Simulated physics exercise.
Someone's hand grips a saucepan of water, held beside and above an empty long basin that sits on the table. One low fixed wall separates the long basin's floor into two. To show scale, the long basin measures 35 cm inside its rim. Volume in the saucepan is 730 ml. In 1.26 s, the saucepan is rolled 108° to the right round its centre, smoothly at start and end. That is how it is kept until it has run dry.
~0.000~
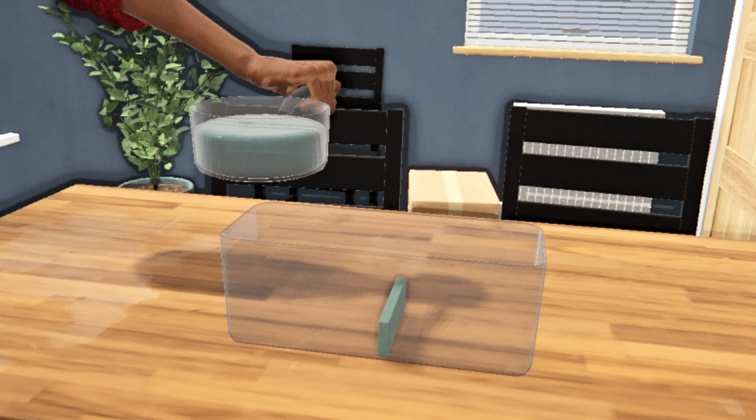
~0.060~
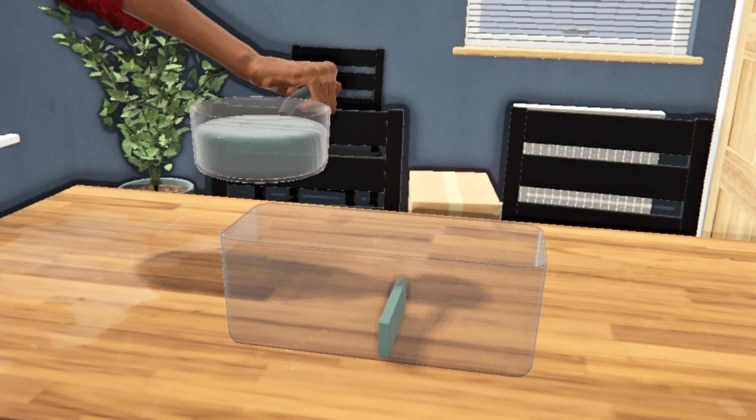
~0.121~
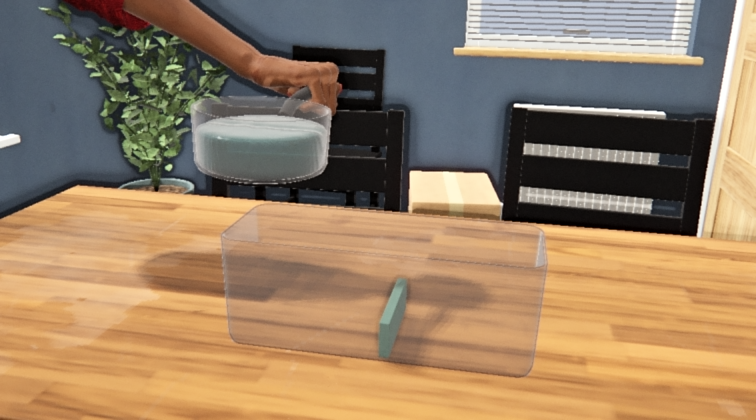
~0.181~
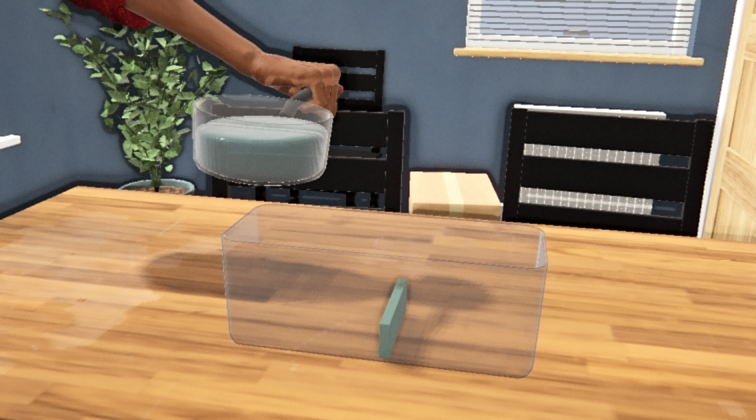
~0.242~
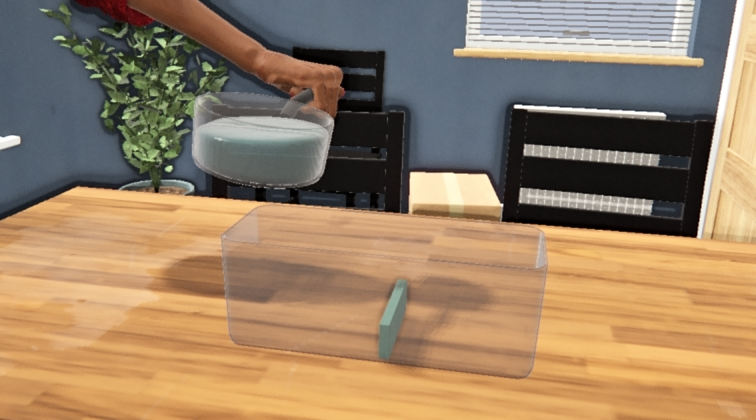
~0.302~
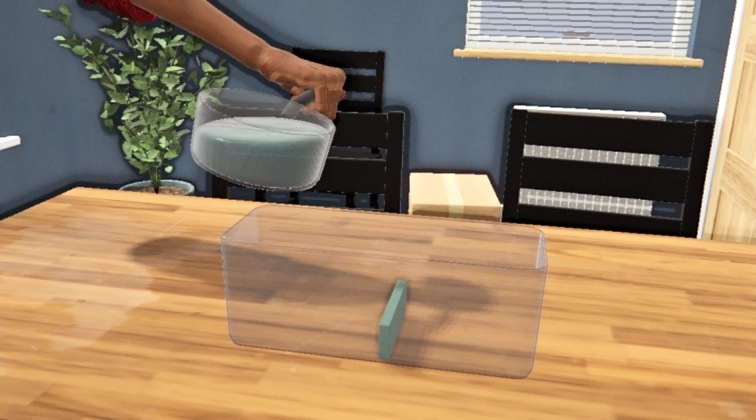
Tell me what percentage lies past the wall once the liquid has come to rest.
Some 12 per cent.
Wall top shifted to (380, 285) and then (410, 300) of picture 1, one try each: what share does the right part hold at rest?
I'd say 30 percent on the first go, 5 percent on the next.
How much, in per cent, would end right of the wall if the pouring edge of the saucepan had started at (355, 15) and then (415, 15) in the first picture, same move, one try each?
First 70, then 95 per cent.
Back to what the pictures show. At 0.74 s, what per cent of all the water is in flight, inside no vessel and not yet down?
28 %.
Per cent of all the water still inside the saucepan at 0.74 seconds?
I'd put it near 48 percent.
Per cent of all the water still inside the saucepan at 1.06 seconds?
Remaining share: Approx. 7 %.
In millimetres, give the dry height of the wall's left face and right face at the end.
Left about 16 mm, while the right is about 38 mm.
Then, 0.74 s in, the tilt is 68° and 48 per cent is still to pour, 22 is left of the wall and 2 right of it.
Then, 1.06 s in, the tilt is 101° and 7 per cent is still to pour, 78 is left of the wall and 11 right of it.
Then, 1.40 s in, the tilt is 108° and 0 per cent is still to pour, 88 is left of the wall and 12 right of it.
Then, 1.76 s in, the tilt is 108° and 0 per cent is still to pour, 87 is left of the wall and 12 right of it.
Finally, 87 per cent lies left of the wall, 12 right of it and 0 outside.
